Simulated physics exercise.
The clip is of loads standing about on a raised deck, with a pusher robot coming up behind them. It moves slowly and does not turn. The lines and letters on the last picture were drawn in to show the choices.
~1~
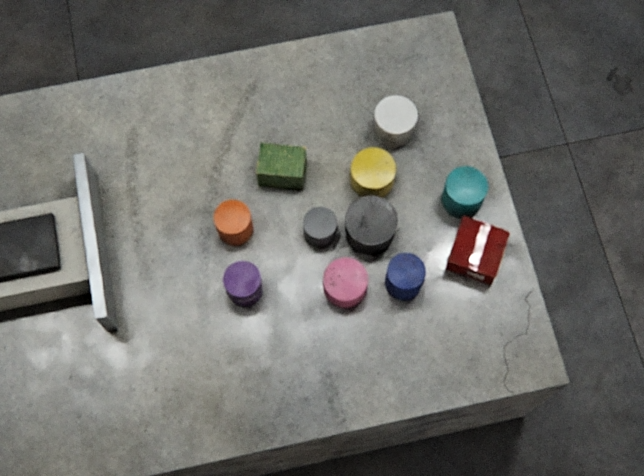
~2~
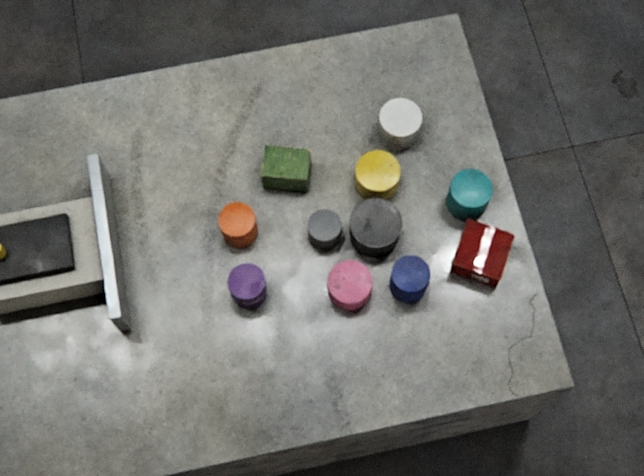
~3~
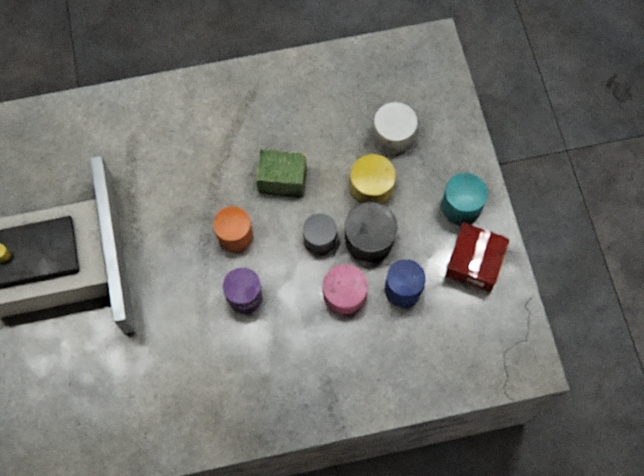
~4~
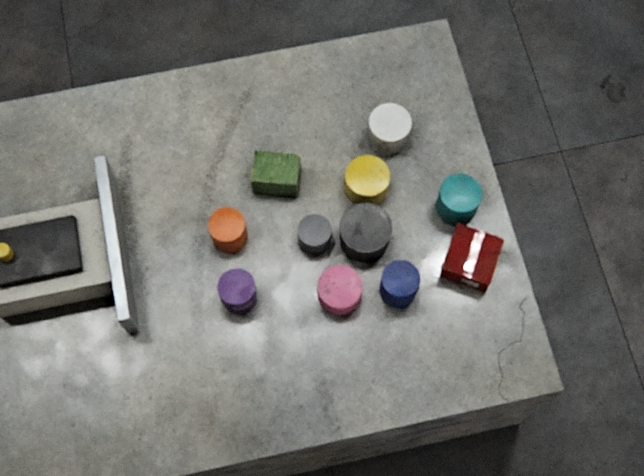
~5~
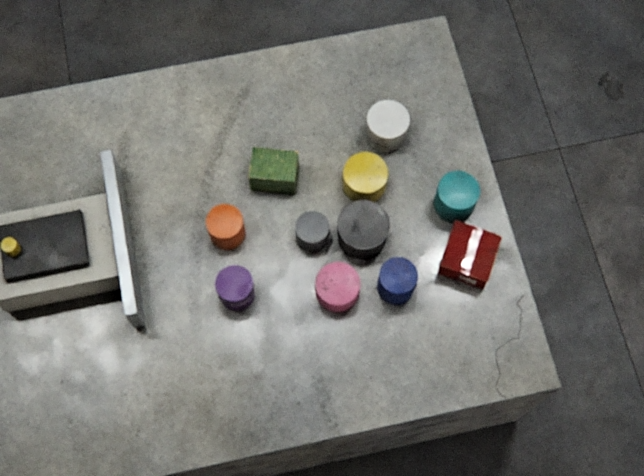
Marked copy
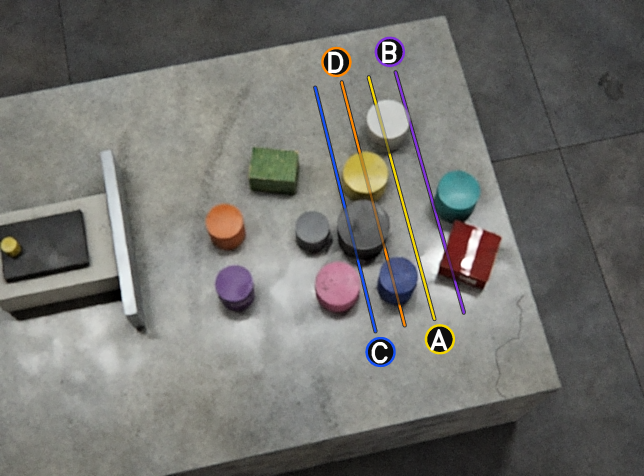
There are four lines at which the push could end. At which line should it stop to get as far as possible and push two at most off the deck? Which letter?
Line B.
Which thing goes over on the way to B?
It is the turquoise canister.
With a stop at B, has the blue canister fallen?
No.
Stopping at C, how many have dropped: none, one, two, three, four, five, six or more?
In all, none.
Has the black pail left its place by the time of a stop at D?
By then, yes.
On the copy, A at (400, 192); B at (428, 186); C at (344, 203); D at (372, 198).
On B. First, robot (165, 221); purple pail (271, 282); orange canister (259, 221).
Then, robot (276, 198); white pail (395, 125); black pail (413, 230).
Finally, robot (364, 181); turquoise canister over the edge; white pail (477, 107); one fallen.
By contrast, A is within the limit but short; C is within the limit but short; D is within the limit but short.
